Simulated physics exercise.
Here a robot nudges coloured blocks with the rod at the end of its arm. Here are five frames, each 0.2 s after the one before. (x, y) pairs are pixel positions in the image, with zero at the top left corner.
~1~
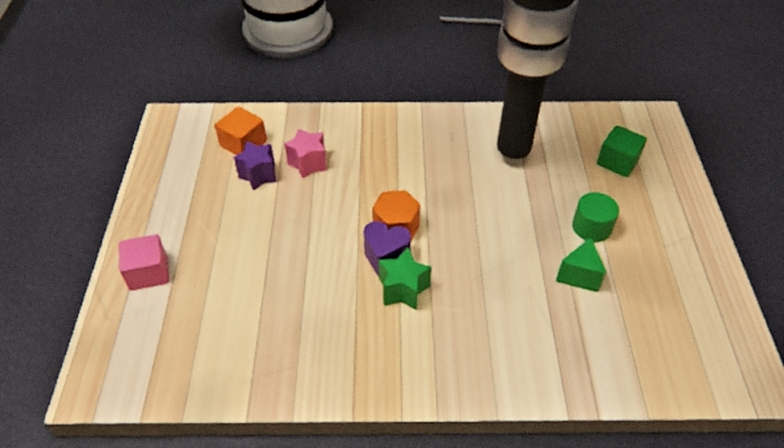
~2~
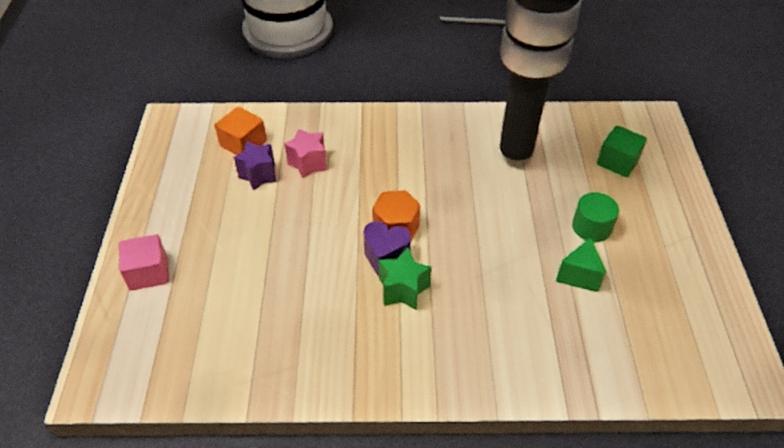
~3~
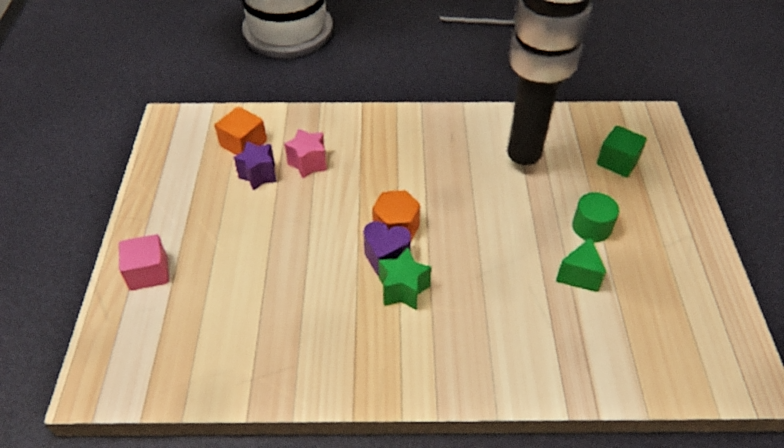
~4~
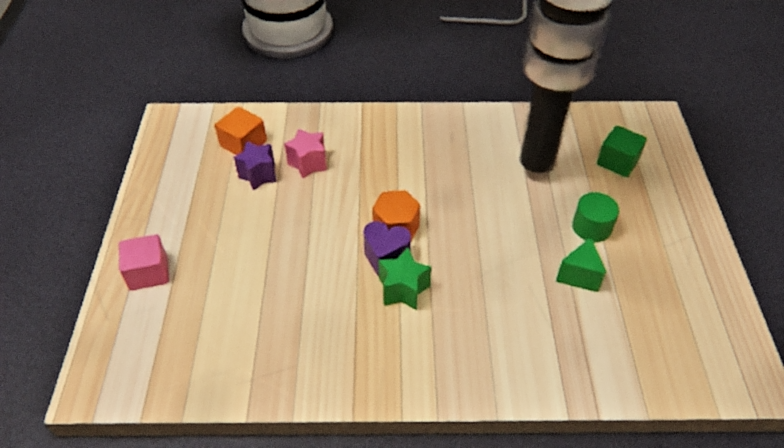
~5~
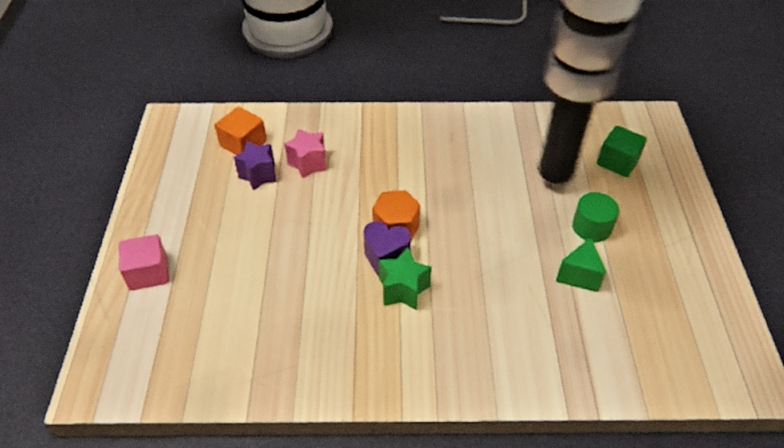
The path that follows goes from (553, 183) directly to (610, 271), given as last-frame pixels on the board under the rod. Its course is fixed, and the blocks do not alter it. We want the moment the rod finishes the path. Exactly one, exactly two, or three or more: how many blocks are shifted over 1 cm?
Most likely one.
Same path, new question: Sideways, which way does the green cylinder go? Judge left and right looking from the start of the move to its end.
The answer is left.
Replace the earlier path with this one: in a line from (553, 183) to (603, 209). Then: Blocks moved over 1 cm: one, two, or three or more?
Just one will move.
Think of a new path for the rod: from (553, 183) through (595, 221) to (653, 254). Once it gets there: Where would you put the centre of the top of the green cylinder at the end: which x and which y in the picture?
The centre of its top face lies at (657, 265).
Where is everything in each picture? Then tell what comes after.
The first frame shows rod tip at (514, 148); block tops, green triangle at (586, 257); green cylinder at (599, 206).
The second frame shows rod at (516, 150); blocks unchanged.
The third frame shows rod at (524, 154); blocks unchanged.
The fourth frame shows rod at (537, 162); blocks unchanged.
The fifth frame shows rod at (556, 173); green triangle at (586, 257); green cylinder at (599, 206).
On the path given first. One third of the way, rod at (575, 200); green cylinder at (607, 215).
Two thirds of the way, rod at (594, 229); green cylinder at (635, 240).
At the end, rod at (614, 261); green triangle in place; green cylinder at (662, 259).
